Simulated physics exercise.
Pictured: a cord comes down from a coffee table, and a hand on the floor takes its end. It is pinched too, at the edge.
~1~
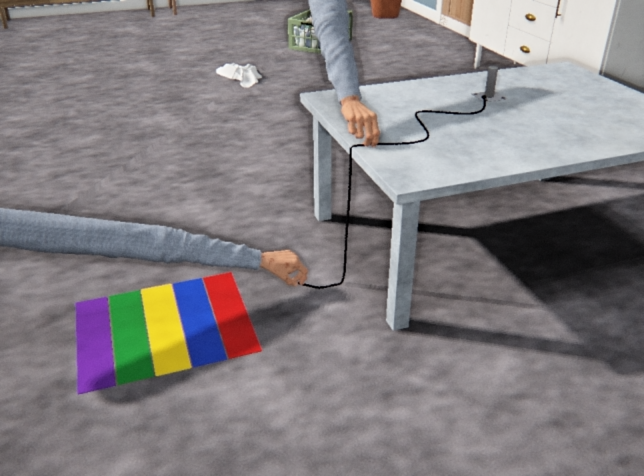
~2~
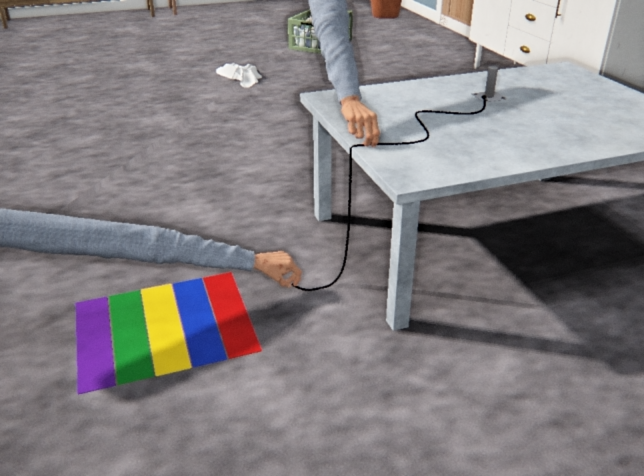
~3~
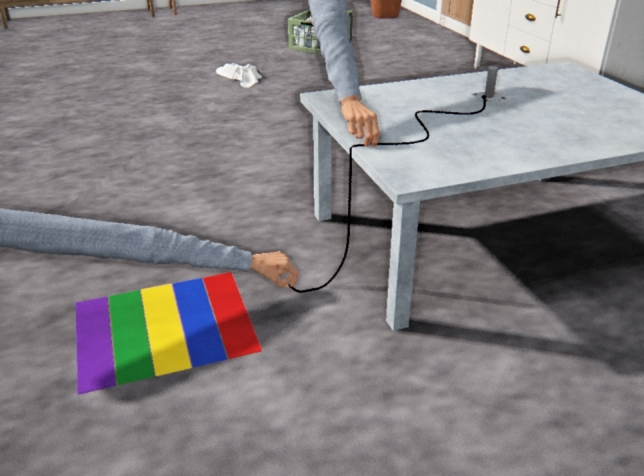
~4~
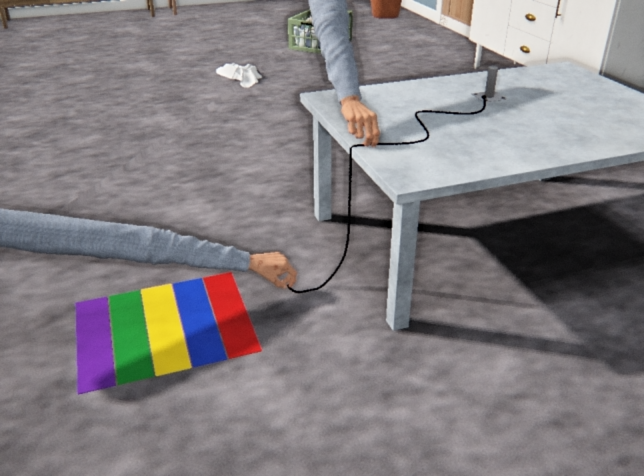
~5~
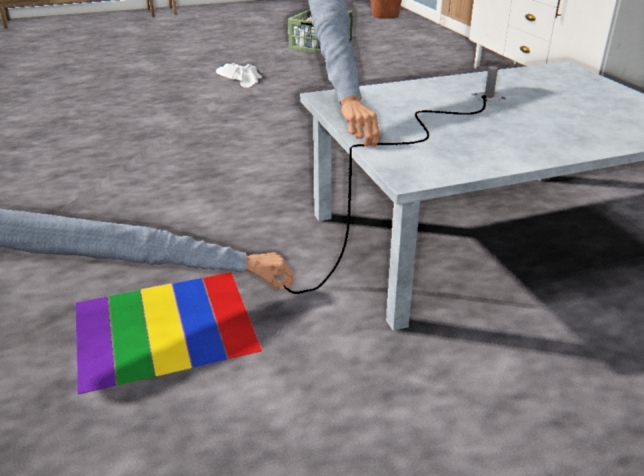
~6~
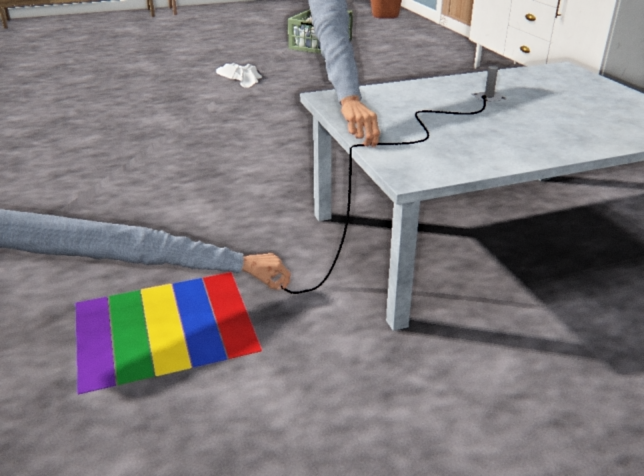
A hand near the floor drew the end of a black cord slightly left, above a mat of coloured stripes, while another hand pinched the cord at the table's edge and stayed still.
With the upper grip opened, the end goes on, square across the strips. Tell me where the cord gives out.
It gives out over the green strip.
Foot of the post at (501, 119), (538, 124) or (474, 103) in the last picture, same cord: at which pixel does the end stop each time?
The spots are near (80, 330), (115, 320) and (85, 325).
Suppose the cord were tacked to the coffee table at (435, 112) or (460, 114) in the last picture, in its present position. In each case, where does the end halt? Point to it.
(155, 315), then (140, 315).
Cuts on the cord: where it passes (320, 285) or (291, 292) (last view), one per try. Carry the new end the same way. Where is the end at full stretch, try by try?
Roughly (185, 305), then roughly (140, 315).
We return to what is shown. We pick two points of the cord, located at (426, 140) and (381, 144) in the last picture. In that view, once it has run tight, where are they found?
First: (352, 138). Second: (313, 165).
Early on, end near (175, 309); over yellow.
Midway, end near (144, 315); over green.
At the end of the slack, end near (124, 319); over green. Over green.
